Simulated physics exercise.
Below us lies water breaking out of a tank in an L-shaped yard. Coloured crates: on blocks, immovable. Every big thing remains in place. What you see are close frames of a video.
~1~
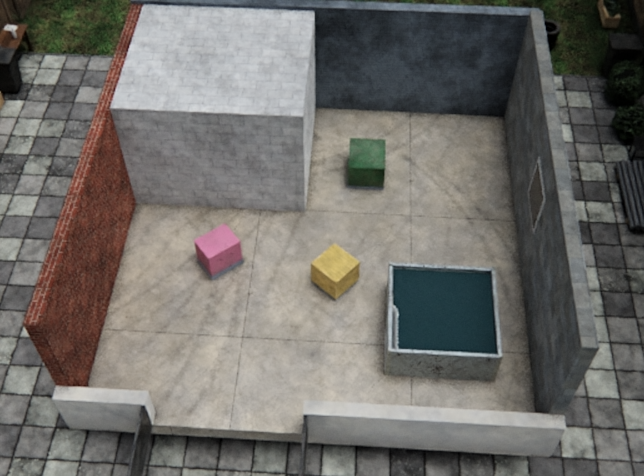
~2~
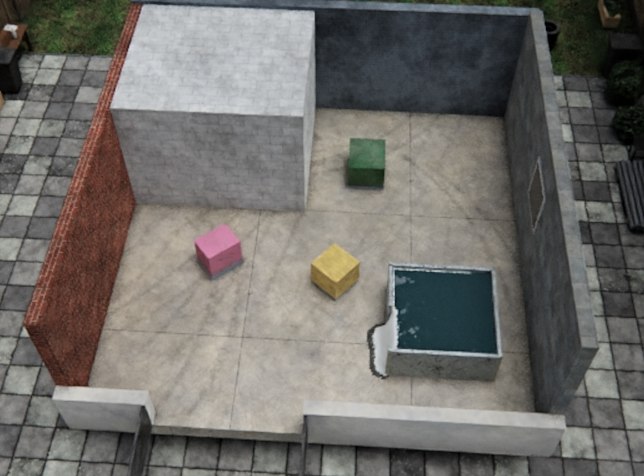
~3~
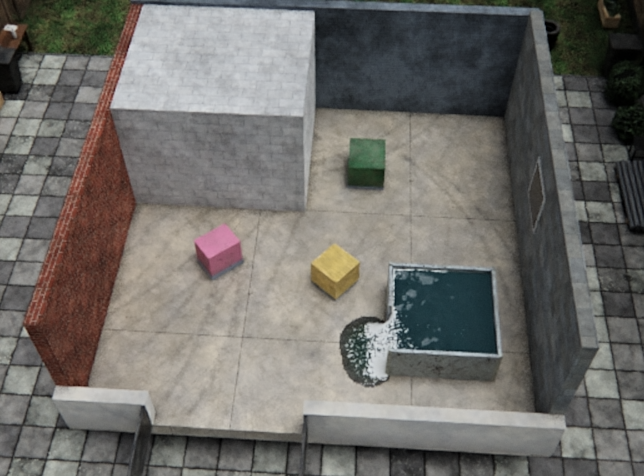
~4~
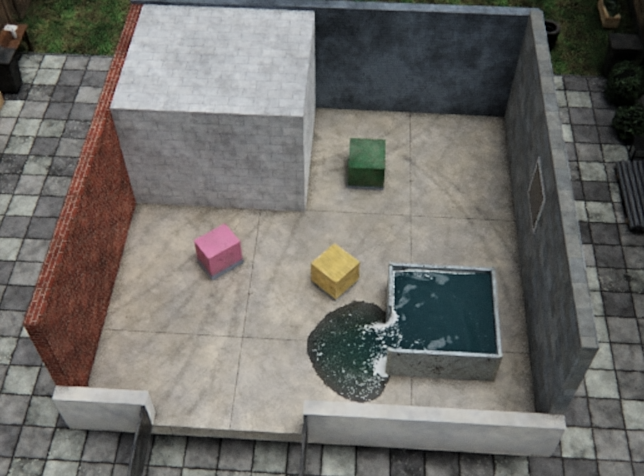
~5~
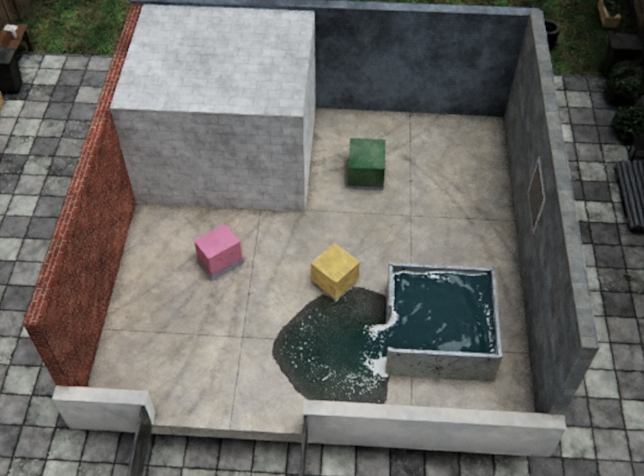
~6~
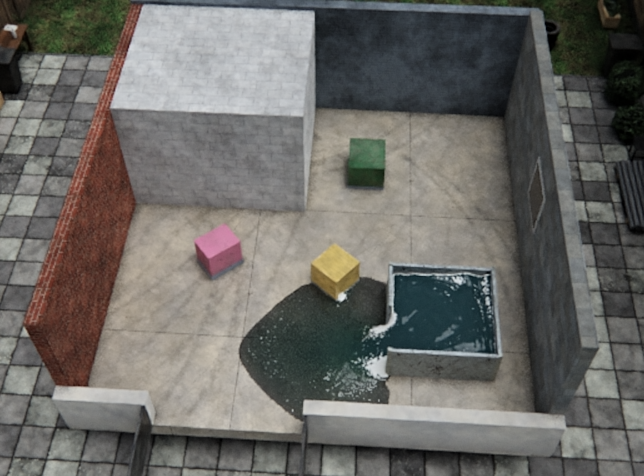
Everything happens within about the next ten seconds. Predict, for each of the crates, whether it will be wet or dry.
One by one: The yellow crate is hit; the pink crate is hit; the green crate is spared.
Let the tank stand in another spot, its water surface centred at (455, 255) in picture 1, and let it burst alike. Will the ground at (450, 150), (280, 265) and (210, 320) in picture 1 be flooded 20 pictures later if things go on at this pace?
In that order: No water, clear, wet.
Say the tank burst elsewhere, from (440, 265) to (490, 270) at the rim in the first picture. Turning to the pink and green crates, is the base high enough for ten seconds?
Within ten seconds the pink crate stays untouched and the green crate is drenched.
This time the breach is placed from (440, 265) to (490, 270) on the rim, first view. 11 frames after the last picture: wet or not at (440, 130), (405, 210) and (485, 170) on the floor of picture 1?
Taken in turn, that's reached, reached, and finally reached.
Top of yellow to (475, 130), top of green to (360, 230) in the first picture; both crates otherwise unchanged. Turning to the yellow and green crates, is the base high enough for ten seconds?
Put simply, the yellow one is never reached and the green one is flooded.
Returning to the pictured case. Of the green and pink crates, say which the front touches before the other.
It's the one in pink here.
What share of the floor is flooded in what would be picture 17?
Near 40 in a hundred.
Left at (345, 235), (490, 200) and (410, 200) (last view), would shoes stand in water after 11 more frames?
First spot clear, second spot clear, third spot clear.
A moment on, water covers 30 % of the floor; the yellow crate water round its plinth, the pink crate water round its plinth, the green crate not reached.
Next, water covers 40 % of the floor; the yellow crate water round its plinth, the pink crate water round its plinth, the green crate not reached.
Then, water covers 40 % of the floor; the yellow crate water round its plinth, the pink crate water round its plinth, the green crate not reached.
Later, water covers 45 % of the floor; the yellow crate water round its plinth, the pink crate water round its plinth, the green crate not reached.
In the end, water covers 65 % of the floor; the yellow crate was topped, the pink crate was topped, the green crate stayed above the water.
